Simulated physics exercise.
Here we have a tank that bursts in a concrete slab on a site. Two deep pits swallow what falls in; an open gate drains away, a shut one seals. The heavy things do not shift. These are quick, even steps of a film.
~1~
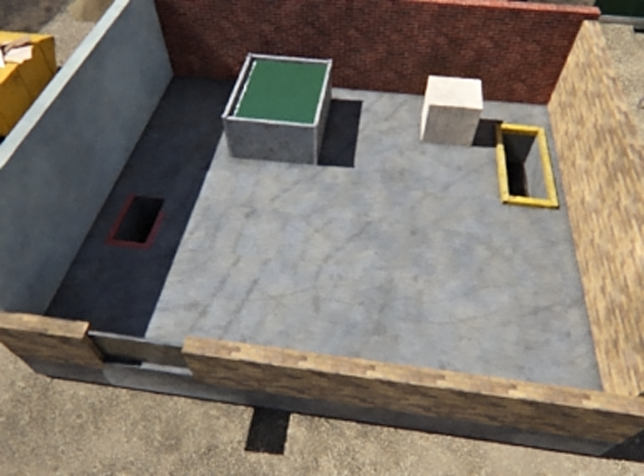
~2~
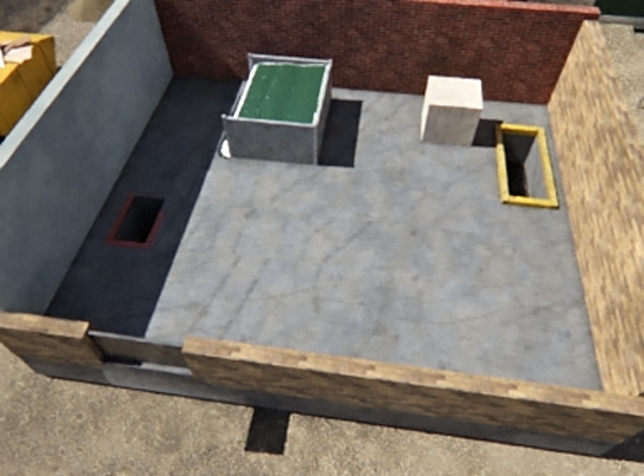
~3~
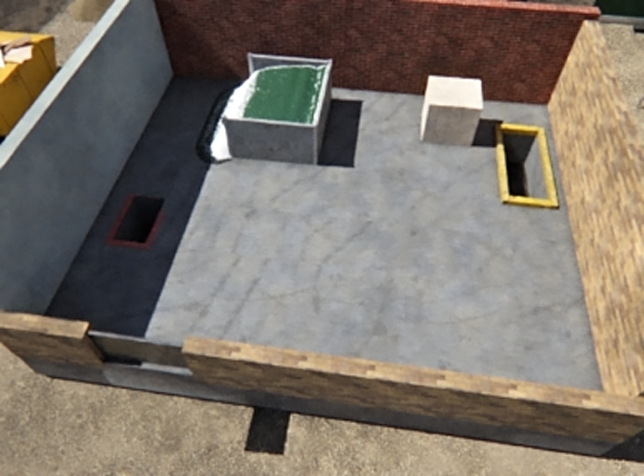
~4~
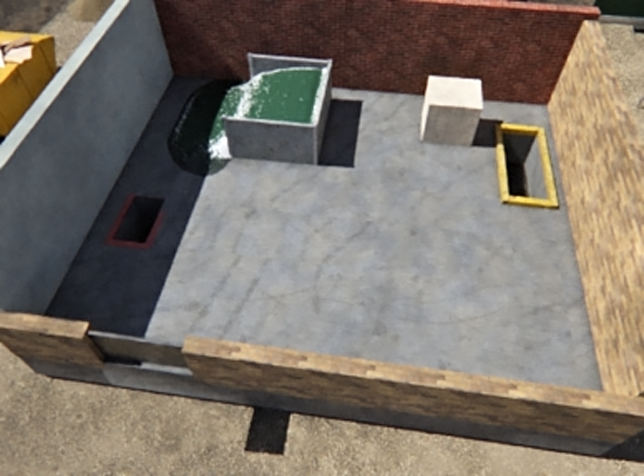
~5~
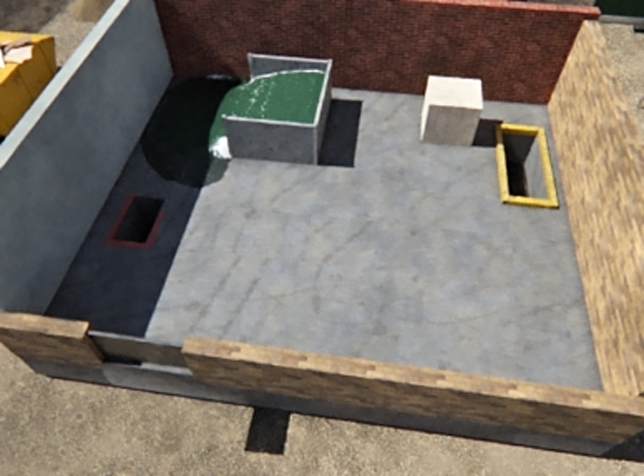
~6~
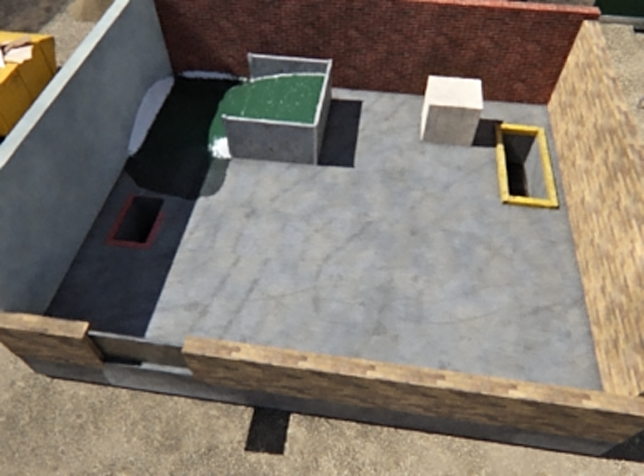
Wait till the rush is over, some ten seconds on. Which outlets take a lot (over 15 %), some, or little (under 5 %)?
The gate takes less than 5 %; the yellow pit takes less than 5 %; the red pit takes more than 15 %.
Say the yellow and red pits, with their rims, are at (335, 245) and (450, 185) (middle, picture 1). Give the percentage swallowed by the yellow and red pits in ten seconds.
Roughly, in per cent: Yellow 0, red 2.
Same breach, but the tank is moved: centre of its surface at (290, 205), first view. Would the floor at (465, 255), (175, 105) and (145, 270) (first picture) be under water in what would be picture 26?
One after the other: Dry, under water, flooded.
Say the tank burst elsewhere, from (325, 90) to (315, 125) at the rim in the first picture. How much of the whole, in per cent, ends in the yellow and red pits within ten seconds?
Roughly, in per cent: Yellow 20, red 2.
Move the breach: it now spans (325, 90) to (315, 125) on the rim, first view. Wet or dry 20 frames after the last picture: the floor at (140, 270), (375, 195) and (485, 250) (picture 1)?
In turn: Clear, covered, covered.
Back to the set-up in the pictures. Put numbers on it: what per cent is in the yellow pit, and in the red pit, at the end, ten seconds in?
Near 0 and 38 in a hundred.
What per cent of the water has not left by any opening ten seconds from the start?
Some 62 per cent.
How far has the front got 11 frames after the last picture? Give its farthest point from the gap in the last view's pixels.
I would point to (33, 337).
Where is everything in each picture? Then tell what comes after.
Still water in the water tank at (280, 91), in the first frame.
The front is at a hidden place, out from the gap at (244, 112), in the second frame.
Water pours out at (244, 113) and has run to a hidden place, in the third frame.
The front is at (224, 79), out from the gap at (244, 115), in the fourth frame.
Water pours out at (244, 115) and has run to (145, 145), in the fifth frame.
The front is at (126, 165), out from the gap at (244, 116), in the sixth frame.
A moment on, water covers 15 % of the floor; the gate 0 %, the yellow pit 0 %, the red pit 1 %.
Next, water covers 20 % of the floor; the gate 0 %, the yellow pit 0 %, the red pit 6 %.
Then, water covers 35 % of the floor; the gate 0 %, the yellow pit 0 %, the red pit 17 %.
Later, water covers 50 % of the floor; the gate 0 %, the yellow pit 0 %, the red pit 27 %.
In the end, water covers 75 % of the floor; the gate 0 %, the yellow pit 0 %, the red pit 37 %.
